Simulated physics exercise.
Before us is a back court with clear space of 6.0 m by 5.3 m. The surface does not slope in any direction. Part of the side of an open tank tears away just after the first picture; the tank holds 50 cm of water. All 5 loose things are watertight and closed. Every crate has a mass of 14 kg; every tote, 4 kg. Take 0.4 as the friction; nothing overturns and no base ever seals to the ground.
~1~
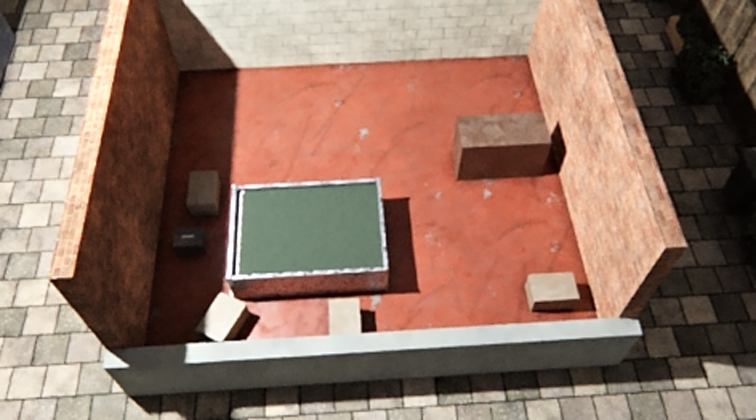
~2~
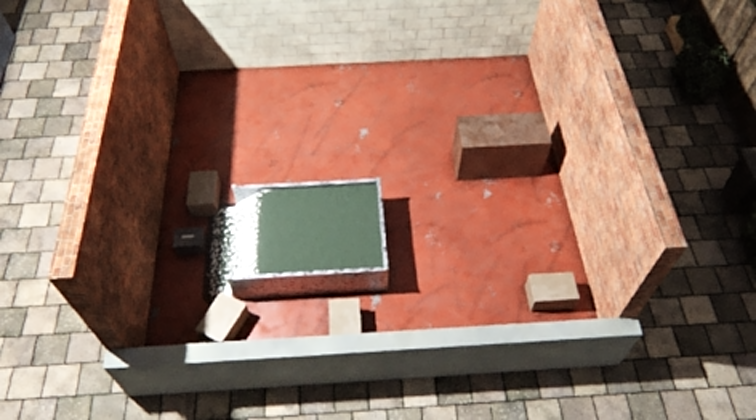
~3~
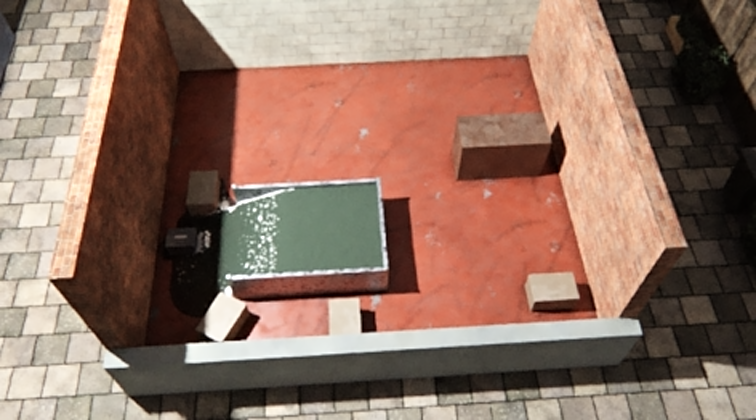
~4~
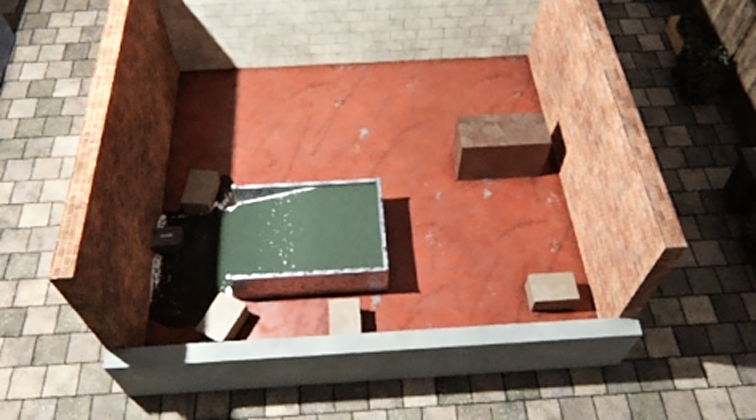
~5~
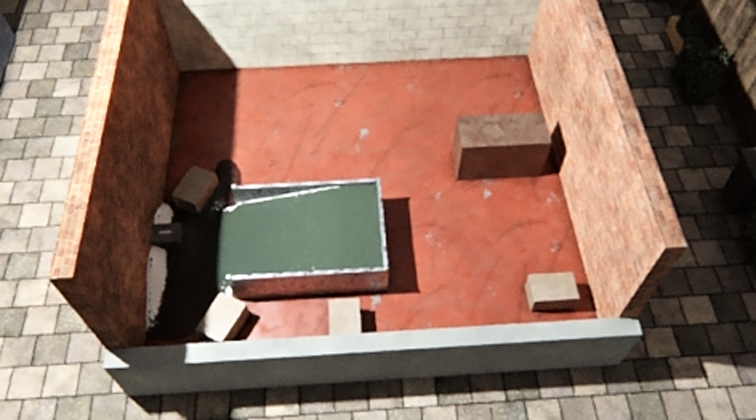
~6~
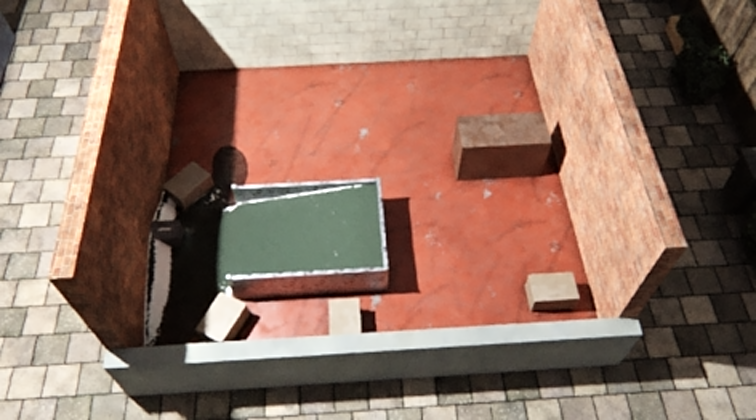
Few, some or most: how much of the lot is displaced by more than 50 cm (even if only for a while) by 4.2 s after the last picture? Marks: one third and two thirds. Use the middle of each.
That comes to two thirds or more.
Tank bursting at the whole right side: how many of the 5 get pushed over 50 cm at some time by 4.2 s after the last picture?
2.
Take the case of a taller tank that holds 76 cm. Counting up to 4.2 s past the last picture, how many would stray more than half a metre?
The answer would then be 5.
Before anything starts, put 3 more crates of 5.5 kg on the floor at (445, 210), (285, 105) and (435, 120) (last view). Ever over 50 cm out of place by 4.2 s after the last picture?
In order: Within it, beyond it, within it.
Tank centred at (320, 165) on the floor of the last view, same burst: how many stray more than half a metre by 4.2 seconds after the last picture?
So the tally would be 4.
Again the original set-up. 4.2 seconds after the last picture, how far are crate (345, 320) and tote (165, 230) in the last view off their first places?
300 cm and 400 cm.
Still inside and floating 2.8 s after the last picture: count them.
Just then, the number is 3.
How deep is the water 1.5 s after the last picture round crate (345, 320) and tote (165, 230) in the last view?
I'd estimate 2 cm for the first and 16 cm for the second.
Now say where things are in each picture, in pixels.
The first frame shows a tote at (188, 237) rests on the ground; a crate at (202, 187), on the bottom; water covers 2.9 m2; 0 of 5 have shifted.
The second frame shows a tote at (188, 237) rests on the ground; a crate at (202, 187), on the bottom; water covers 3.6 m2; 0 of 5 have shifted.
The third frame shows a tote at (181, 237), on the bottom, 10 cm from its start; a crate at (202, 187) rests on the ground; 4.2 m2 under water; 1 of 5 have shifted.
The fourth frame shows a tote at (166, 236), on the bottom, 30 cm from its start; a crate at (199, 186) rests on the ground, 5 cm from its start; water covers 4.9 m2; 1 of 5 have shifted.
The fifth frame shows a tote at (165, 232) floats, 30 cm from its start; a crate at (194, 184) rests on the ground, 14 cm from its start; water covers 5.4 m2; 2 of 5 have shifted.
The sixth frame shows a tote at (165, 230), afloat, 30 cm from its start; a crate at (187, 180) rests on the ground, 28 cm from its start; water covers 5.7 m2; 2 of 5 have shifted.
Then, 0.4 s after the last picture 1 of 5 are over 50 cm from their spots; 1 afloat.
Then, 1.5 s after the last picture 2 of 5 are over 50 cm from their spots; 2 afloat.
Then, 2.8 s after the last picture 4 of 5 are over 50 cm from their spots; 3 afloat.
Then, 4.2 s after the last picture 5 of 5 are over 50 cm from their spots, and 5 have been at some point; 2 afloat.
